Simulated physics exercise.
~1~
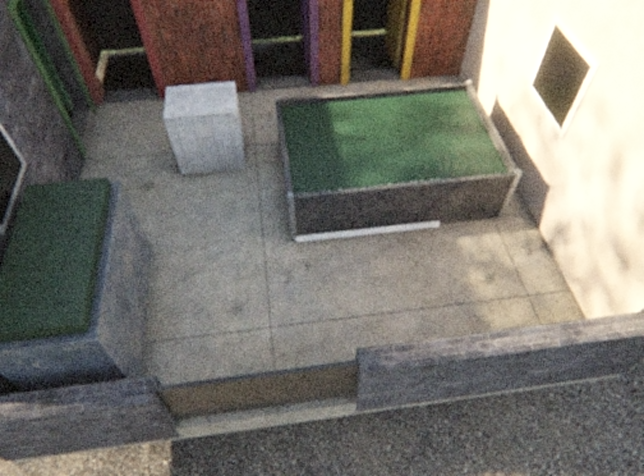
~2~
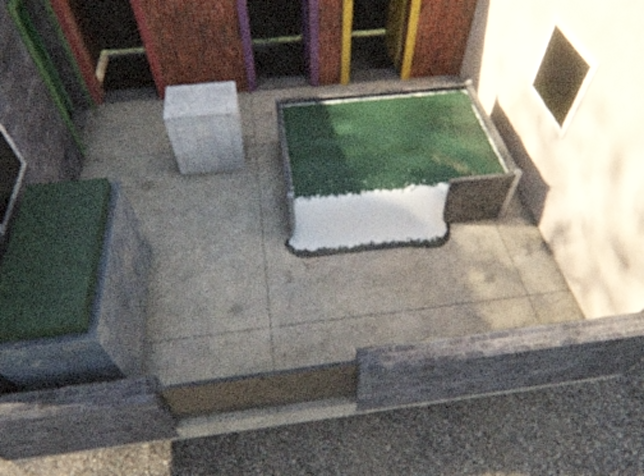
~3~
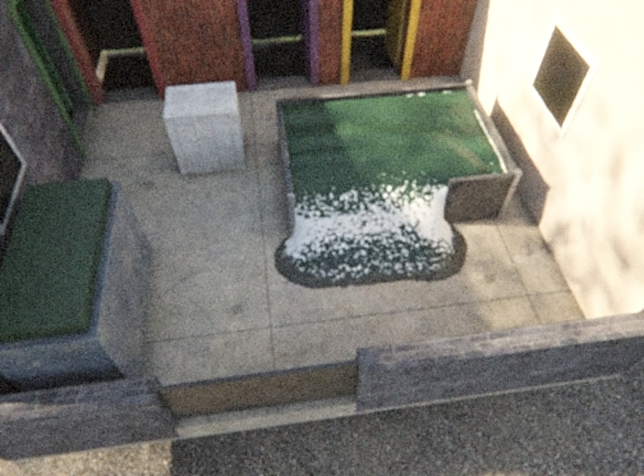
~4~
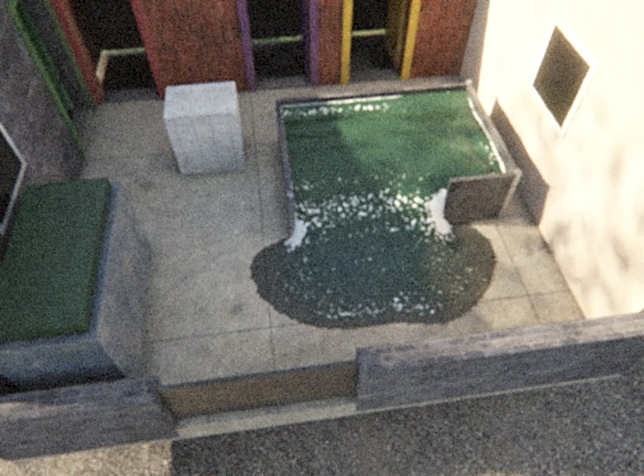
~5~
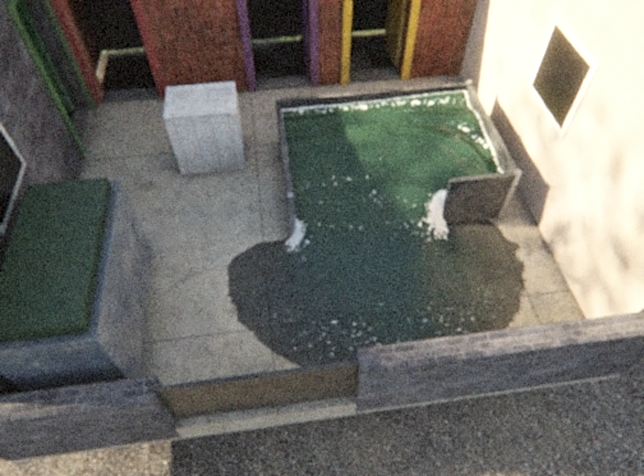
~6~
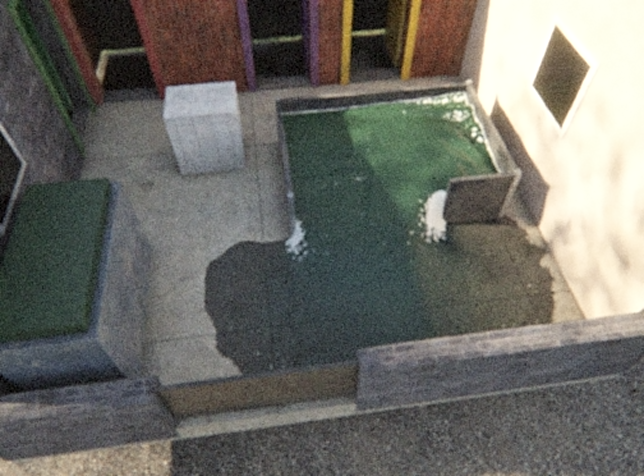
A large tank of green water in a back court gave way along its front, and the water poured out in a white, foamy sheet, then spread across the paving in a widening dark pool.
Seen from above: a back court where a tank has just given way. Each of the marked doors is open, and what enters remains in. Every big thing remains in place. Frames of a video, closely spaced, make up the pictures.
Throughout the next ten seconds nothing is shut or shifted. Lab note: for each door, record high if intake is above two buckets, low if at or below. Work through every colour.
Yellow door: Low; green door: Low; purple door: High; red door: High.
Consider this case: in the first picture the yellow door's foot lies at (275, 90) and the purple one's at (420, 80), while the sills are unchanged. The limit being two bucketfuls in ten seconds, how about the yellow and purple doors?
Finding - yellow door breaks the limit, purple door breaks the limit.
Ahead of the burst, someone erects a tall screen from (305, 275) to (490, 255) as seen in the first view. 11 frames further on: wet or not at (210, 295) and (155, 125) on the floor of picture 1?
Soaked, not wet.
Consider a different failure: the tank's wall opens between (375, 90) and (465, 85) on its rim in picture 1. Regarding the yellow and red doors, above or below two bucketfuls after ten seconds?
In brief, the yellow one goes past the mark; the red one goes past the mark.
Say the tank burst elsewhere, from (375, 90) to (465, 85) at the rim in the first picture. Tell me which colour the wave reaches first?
It is the one in yellow.
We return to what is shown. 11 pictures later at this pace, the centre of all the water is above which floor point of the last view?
About (366, 260).
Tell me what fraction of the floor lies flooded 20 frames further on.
I reckon 75 per cent or so.
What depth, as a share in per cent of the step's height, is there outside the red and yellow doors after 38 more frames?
Around 230 in a hundred for the first and 110 in a hundred for the second.
A moment on, water covers 35 % of the floor; the yellow door not reached, the green door not reached, the purple door not reached, the red door not reached.
Next, water covers 45 % of the floor; the yellow door not reached, the green door not reached, the purple door not reached, the red door not reached.
Then, water covers 75 % of the floor; the yellow door not reached, the green door wet at the sill, nothing in, the purple door not reached, the red door not reached.
Later, water covers 95 % of the floor; the yellow door under two buckets in, the green door wet at the sill, nothing in, the purple door under two buckets in, the red door over two buckets in.
In the end, water covers 100 % of the floor; the yellow door under two buckets in, the green door under two buckets in, the purple door over two buckets in, the red door far over two buckets in.
